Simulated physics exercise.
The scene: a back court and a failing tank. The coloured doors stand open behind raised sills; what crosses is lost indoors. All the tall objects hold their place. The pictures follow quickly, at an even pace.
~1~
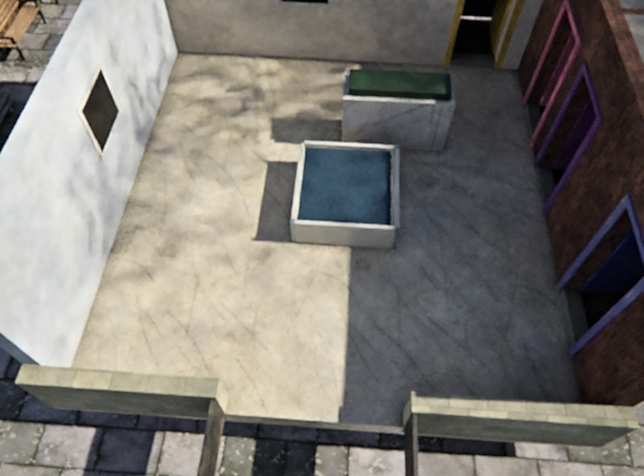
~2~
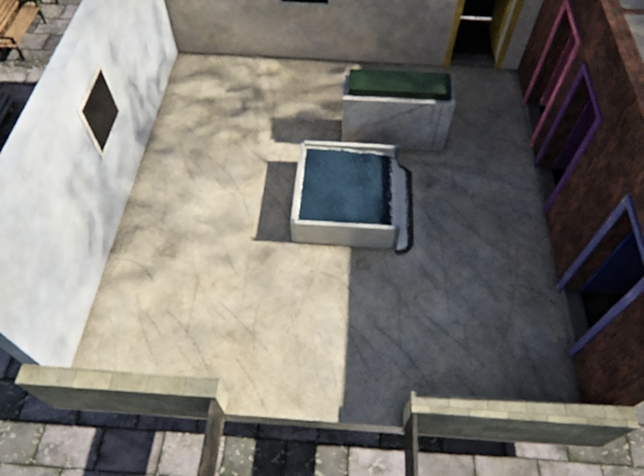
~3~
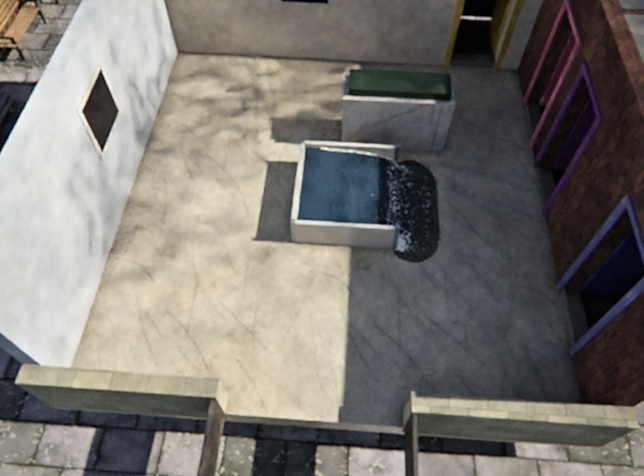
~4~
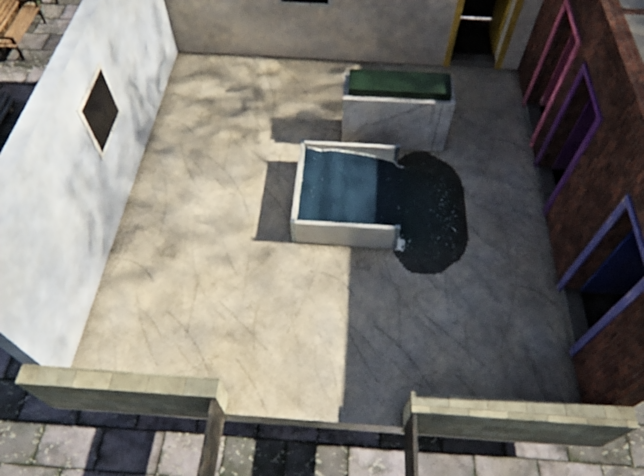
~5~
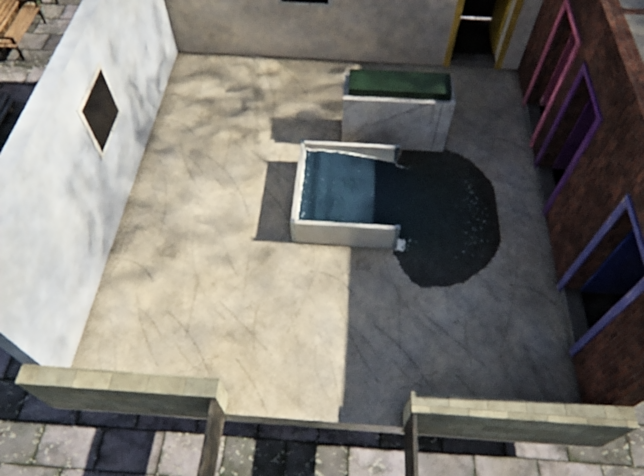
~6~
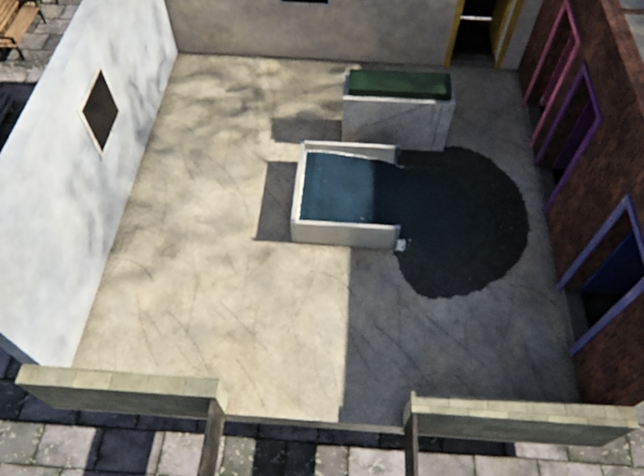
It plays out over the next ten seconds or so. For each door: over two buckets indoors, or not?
One by one: The purple door floods; the yellow door holds within the limit; the blue door holds within the limit; the pink door holds within the limit.
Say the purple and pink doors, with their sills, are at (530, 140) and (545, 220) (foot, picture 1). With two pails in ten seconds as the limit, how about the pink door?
In short: Pink door lets more in.
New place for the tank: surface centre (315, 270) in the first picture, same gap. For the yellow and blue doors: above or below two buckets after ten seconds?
One by one: The yellow door lets less in, the blue door is over.
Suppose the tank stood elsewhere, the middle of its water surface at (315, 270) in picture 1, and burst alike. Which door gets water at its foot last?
That is the one in yellow.
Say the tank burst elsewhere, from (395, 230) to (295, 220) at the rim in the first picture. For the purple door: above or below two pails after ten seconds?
In short: Purple lets less in.
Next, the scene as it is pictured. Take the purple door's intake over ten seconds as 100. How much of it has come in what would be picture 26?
Near 90 in a hundred.
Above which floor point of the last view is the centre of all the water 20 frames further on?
Around (470, 223).
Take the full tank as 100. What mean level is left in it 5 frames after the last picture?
About 44 per cent.
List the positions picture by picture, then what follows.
The water tank at (347, 186) is whole and still, in the first picture.
Water pours out at (393, 199) and has run to (403, 249), in the second picture.
Water pours out at (393, 201) and has run to (418, 257), in the third picture.
Water pours out at (393, 201) and has run to (457, 253), in the fourth picture.
Water pours out at (393, 201) and has run to (491, 248), in the fifth picture.
The front is at (522, 225), out from the gap at (393, 202), in the sixth picture.
A moment on, water covers 15 % of the floor; the purple door over two buckets in, the yellow door not reached, the blue door not reached, the pink door not reached.
Next, water covers 20 % of the floor; the purple door far over two buckets in, the yellow door not reached, the blue door wet at the sill, nothing in, the pink door wet at the sill, nothing in.
Then, water covers 25 % of the floor; the purple door far over two buckets in, the yellow door wet at the sill, nothing in, the blue door wet at the sill, nothing in, the pink door under two buckets in.
Later, water covers 45 % of the floor; the purple door far over two buckets in, the yellow door wet at the sill, nothing in, the blue door wet at the sill, nothing in, the pink door under two buckets in.
In the end, water covers 65 % of the floor; the purple door far over two buckets in, the yellow door wet at the sill, nothing in, the blue door wet at the sill, nothing in, the pink door under two buckets in.
